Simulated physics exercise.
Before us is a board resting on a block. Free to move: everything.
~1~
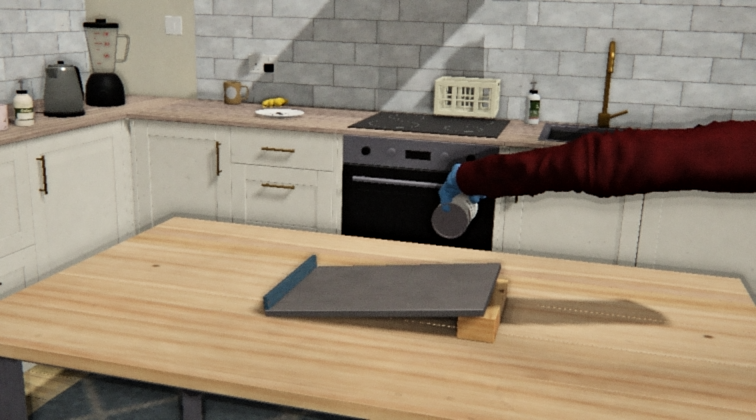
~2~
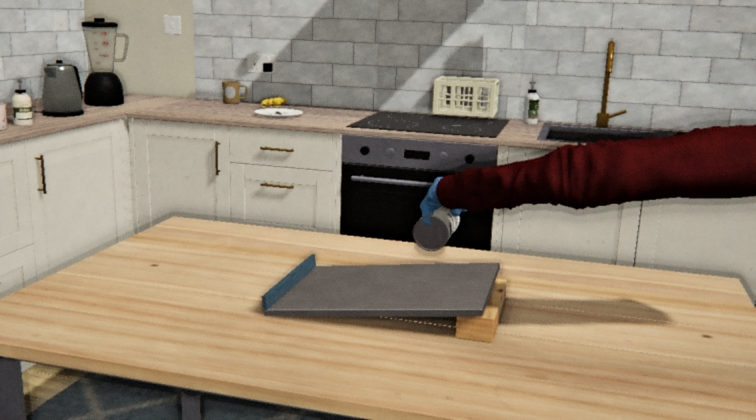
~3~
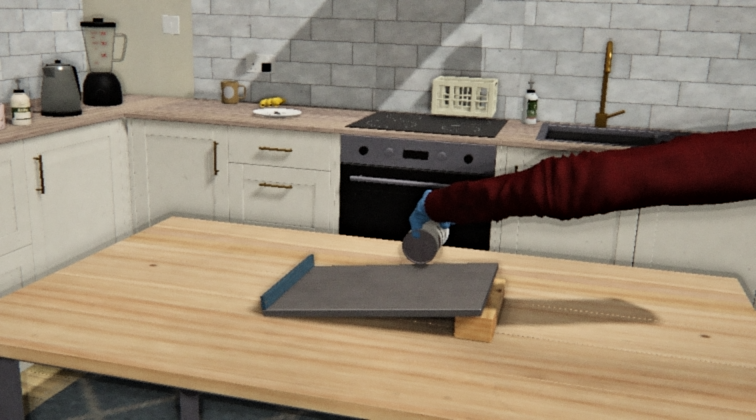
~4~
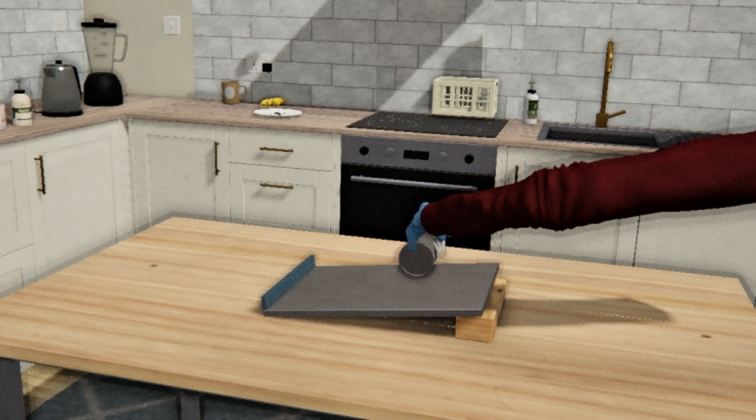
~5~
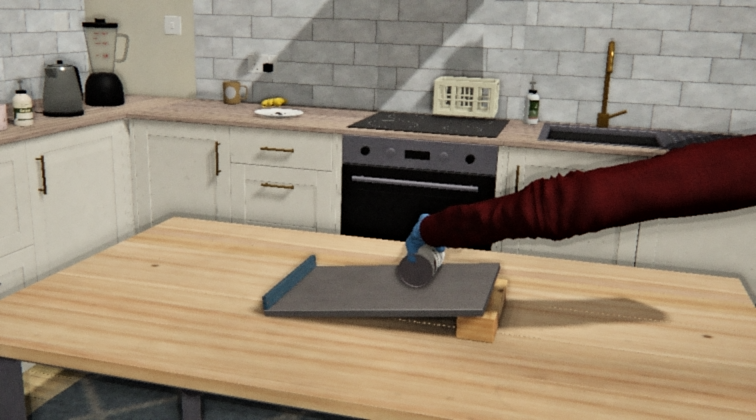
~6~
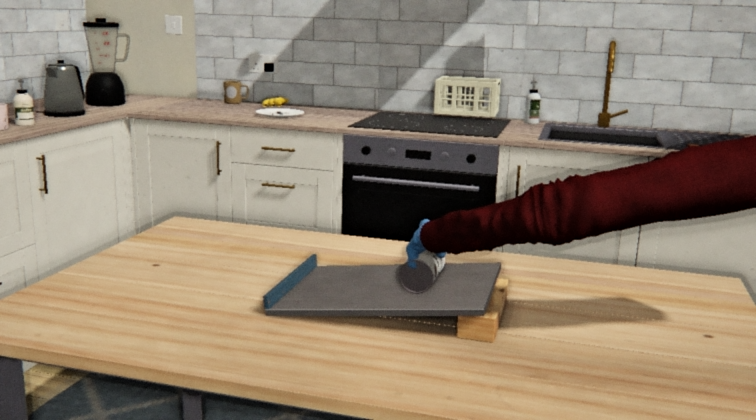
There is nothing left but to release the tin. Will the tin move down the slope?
Yes - underway.
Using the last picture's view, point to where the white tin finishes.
It winds up at roughly (309, 270).
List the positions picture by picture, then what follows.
In the first frame, still above its spot; white tin (455, 213).
In the second frame, still above its spot; white tin (437, 226).
In the third frame, still above its spot; white tin (426, 239).
In the fourth frame, still above its spot; white tin (422, 251).
In the fifth frame, still above its spot; white tin (421, 262).
In the sixth frame, in place under the hand; white tin (422, 267).
Then, 0.50 s on from there, white tin shifted about its own width near (393, 268).
Then, 0.70 s on from there, white tin shifted well along near (357, 269).
Then, 0.90 s on from there, white tin shifted well along near (308, 270).
In the end, moved from the start, white tin. At the end, from the last picture's camera, white tin near (308, 270). The white tin goes downhill.
